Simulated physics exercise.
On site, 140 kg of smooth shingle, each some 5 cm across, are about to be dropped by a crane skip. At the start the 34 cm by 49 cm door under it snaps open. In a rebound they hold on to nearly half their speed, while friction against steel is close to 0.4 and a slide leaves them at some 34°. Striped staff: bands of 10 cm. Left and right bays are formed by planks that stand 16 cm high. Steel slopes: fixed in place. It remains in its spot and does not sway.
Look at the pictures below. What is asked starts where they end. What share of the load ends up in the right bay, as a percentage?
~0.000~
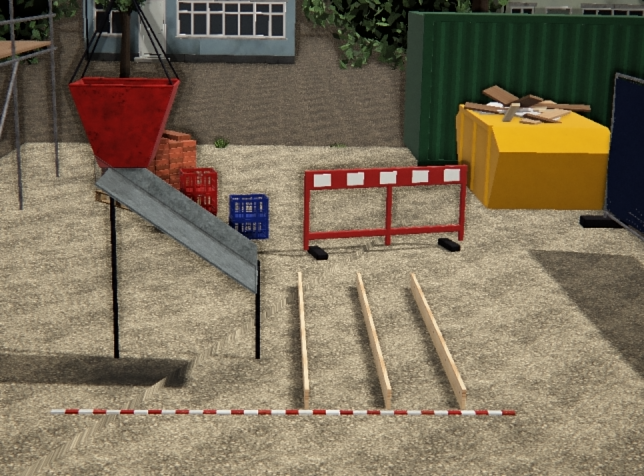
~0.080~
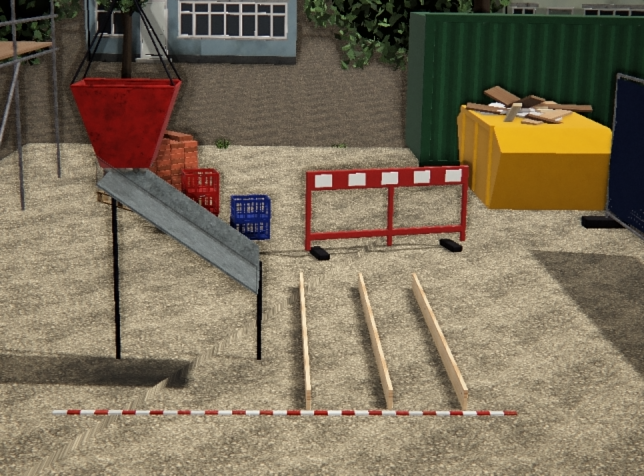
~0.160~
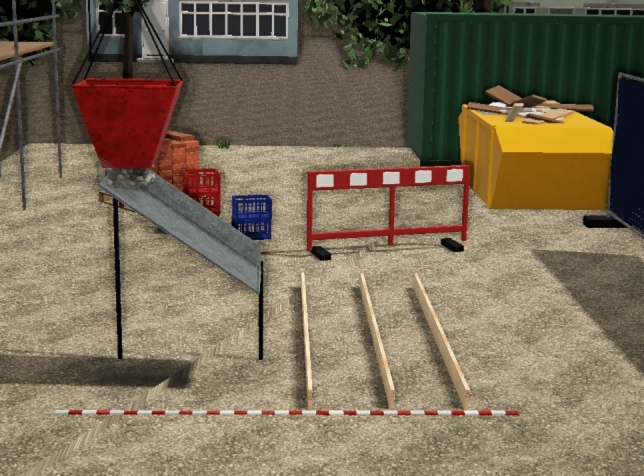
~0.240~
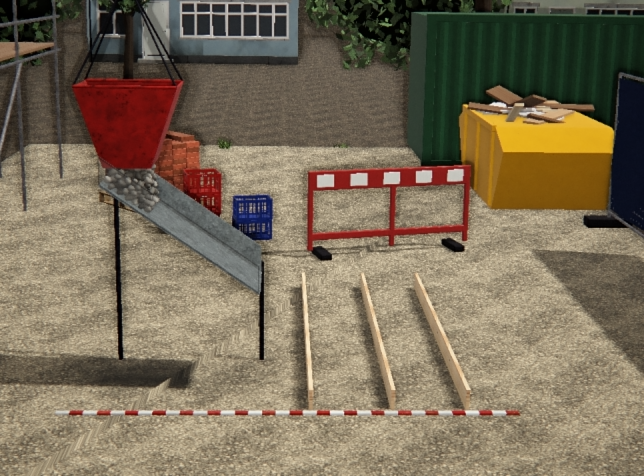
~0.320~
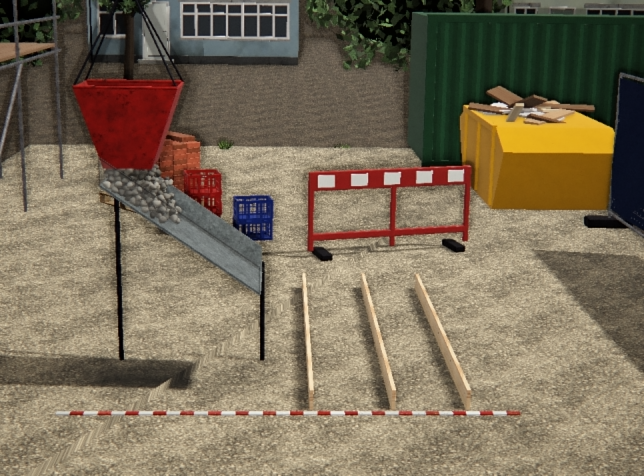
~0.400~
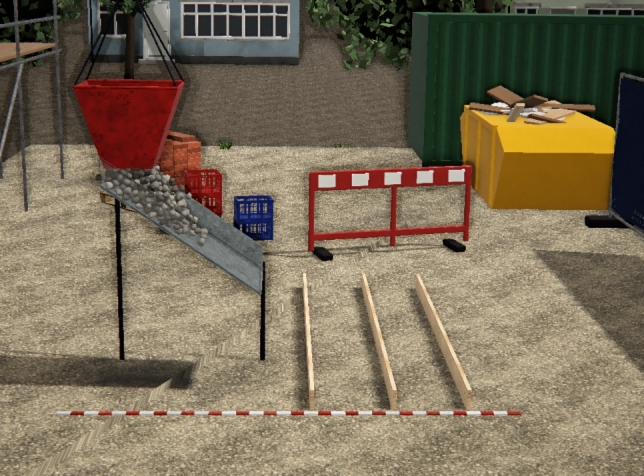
2 %.
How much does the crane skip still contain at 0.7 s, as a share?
Close to 0 per cent of the load.
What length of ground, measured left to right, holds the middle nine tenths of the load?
It covers roughly 50 centimetres from left to right.
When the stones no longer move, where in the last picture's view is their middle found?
Centre at rest: Around (354, 373).
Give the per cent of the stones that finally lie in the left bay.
95 in a hundred, roughly.
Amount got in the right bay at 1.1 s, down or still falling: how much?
At that moment: About 0 %.
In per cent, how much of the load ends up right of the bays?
Share: About 0 %.
After 0.7 s, 2 % in the crane skip, 91 % on the steel, 6 % falling or lying left of the bays, 0 % falling or lying in the left bay; the stones farthest right are at (310, 321).
After 1.1 s, 0 % in the crane skip, 48 % on the steel, 21 % falling or lying left of the bays, 31 % falling or lying in the left bay; the stones farthest right are at (381, 370).
After 1.7 s, 0 % in the crane skip, 12 % falling or lying left of the bays, 87 % falling or lying in the left bay, 2 % falling or lying in the right bay; the stones farthest right are at (407, 377).
After 2.6 s, 0 % in the crane skip, 1 % falling or lying left of the bays, 97 % falling or lying in the left bay, 2 % falling or lying in the right bay; the stones farthest right are at (429, 374).
After 4.5 s, 0 % in the crane skip, 1 % left of the bays, 97 % in the left bay, 2 % in the right bay; the stones farthest right are at (429, 373).
